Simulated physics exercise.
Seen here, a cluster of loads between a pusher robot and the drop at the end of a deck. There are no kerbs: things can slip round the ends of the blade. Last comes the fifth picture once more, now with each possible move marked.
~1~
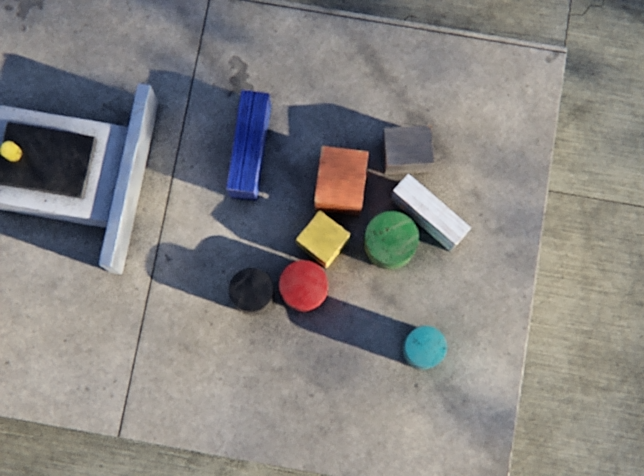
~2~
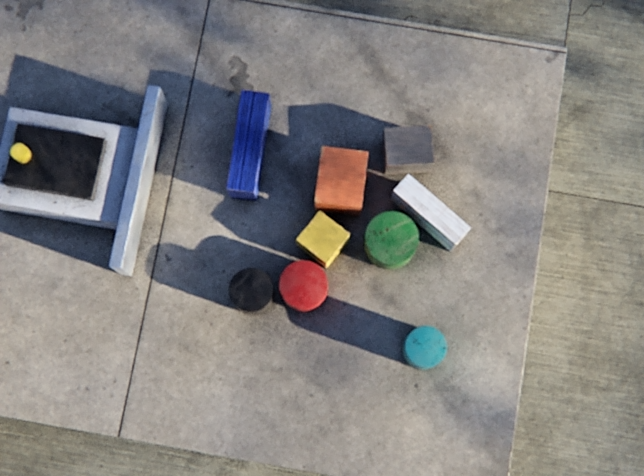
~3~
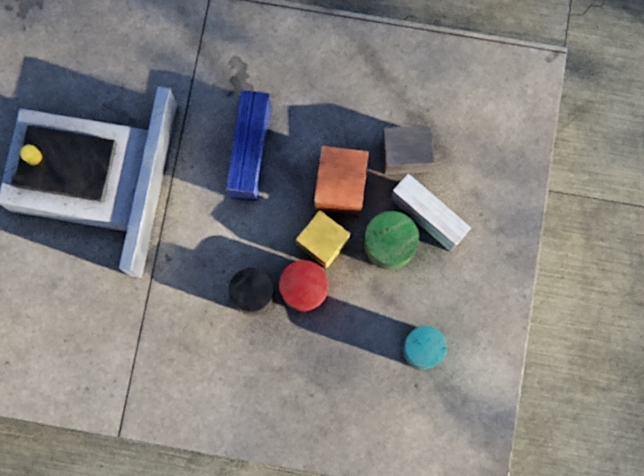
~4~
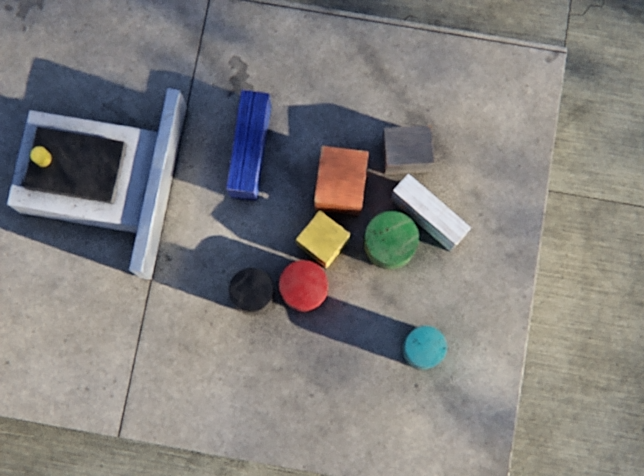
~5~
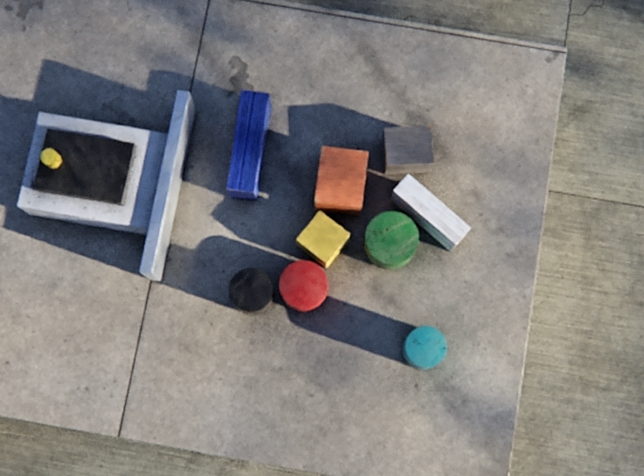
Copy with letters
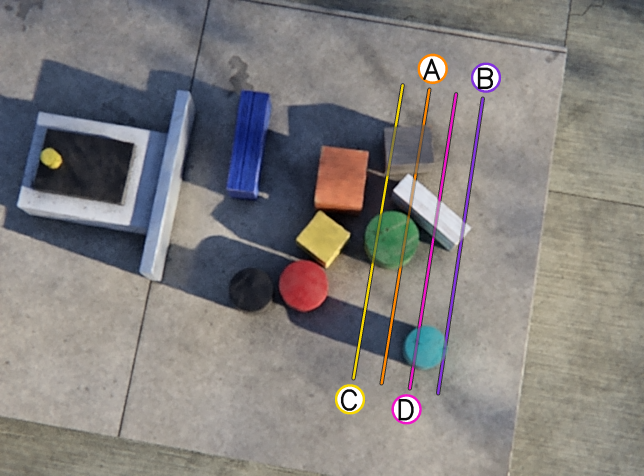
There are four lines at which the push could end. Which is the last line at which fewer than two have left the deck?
At B, and not beyond.
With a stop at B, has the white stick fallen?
By then, yes.
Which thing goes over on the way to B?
The white stick goes over.
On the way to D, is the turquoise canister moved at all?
No.
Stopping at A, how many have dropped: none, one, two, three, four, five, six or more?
In all, none.
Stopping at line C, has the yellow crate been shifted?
Yes.
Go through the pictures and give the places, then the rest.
In the first frame, turquoise canister (424, 349); green canister (391, 240); red canister (303, 286).
In the second frame, robot (62, 163); yellow crate (323, 240).
In the third frame, robot (73, 165); white stick (430, 213).
In the fourth frame, robot (82, 166); black canister (252, 292).
In the fifth frame, robot (92, 168); turquoise canister (424, 349); green canister (391, 240); red canister (303, 286).
On the marked copy, A at (406, 233); B at (461, 242); C at (379, 228); D at (434, 237).
With B. Early on, robot (200, 186); black canister (285, 302); blue stick (305, 155).
Further on, robot (306, 204); white stick (481, 222); green canister (446, 255).
At the end, robot (388, 218); white stick over the edge; green canister (526, 269); one fallen.
As for the rest, A is within the limit but short; C is within the limit but short; D is within the limit but short.
